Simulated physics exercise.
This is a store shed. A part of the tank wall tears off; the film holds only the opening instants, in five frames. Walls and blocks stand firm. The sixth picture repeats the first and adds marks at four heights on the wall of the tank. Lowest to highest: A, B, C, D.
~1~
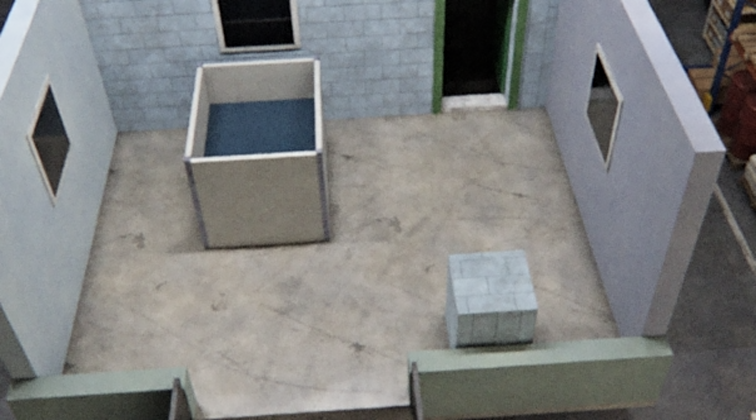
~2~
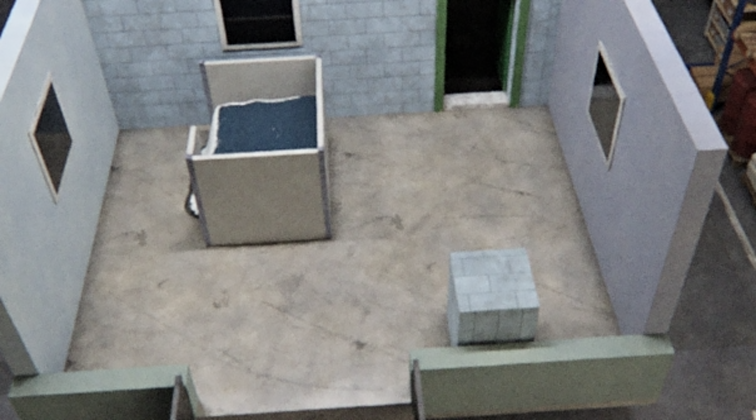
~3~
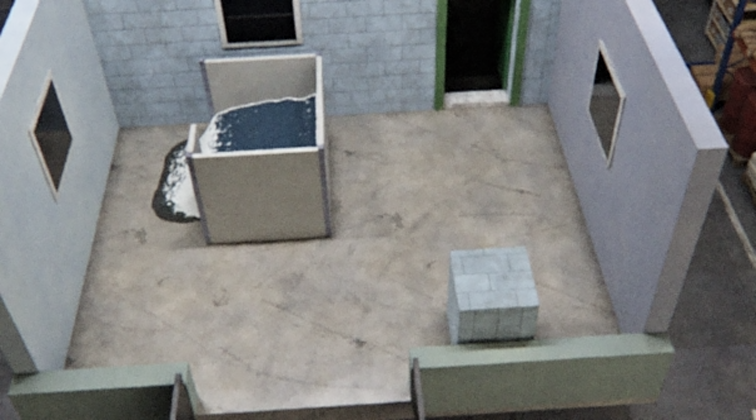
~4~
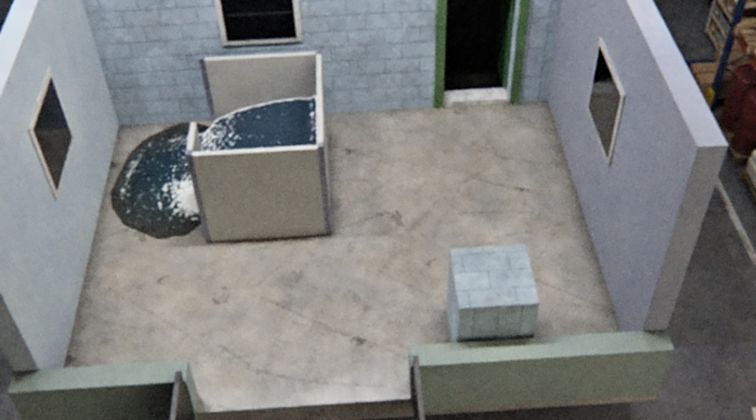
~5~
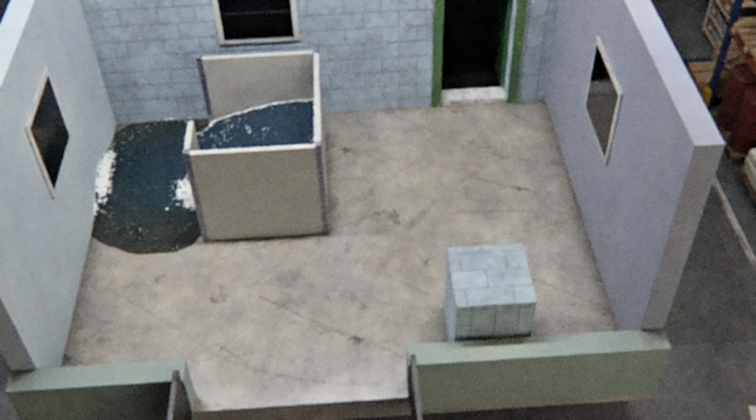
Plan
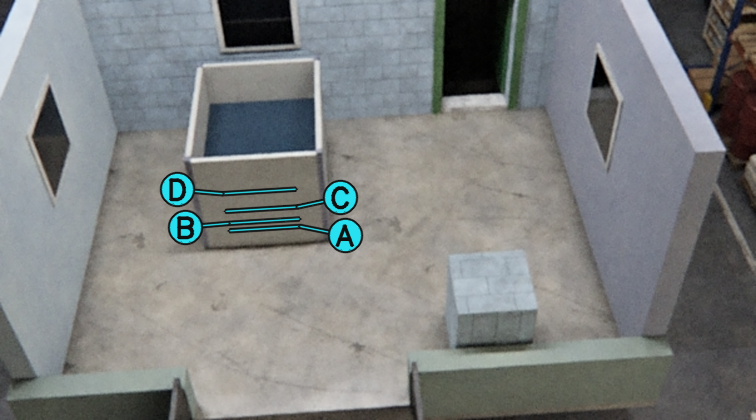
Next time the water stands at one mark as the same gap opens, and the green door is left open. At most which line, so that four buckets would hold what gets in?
Go for D.
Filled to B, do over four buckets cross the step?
No, that is safe.
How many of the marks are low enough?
All of them.
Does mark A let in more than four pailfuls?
No.
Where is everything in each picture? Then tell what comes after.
In the first frame, water in the tank at rest, its middle at (262, 143); foot of the green doorway at (474, 111); open gate at (297, 356).
In the second frame, front seen at (192, 200), 1 % of the ground wet.
In the third frame, front seen at (165, 213), 4 % of the ground wet.
In the fourth frame, front seen at (121, 207), 8 % of the ground wet.
In the fifth frame, front seen at (94, 224), 13 % of the ground wet.
On the marked copy, A at (265, 228); B at (263, 221); C at (261, 209); D at (259, 191); from the bottom up A, B, C, D.
With A, nothing gets over.
With B, nothing gets over.
With C, nothing gets over.
With D, a bucket or two gets in.
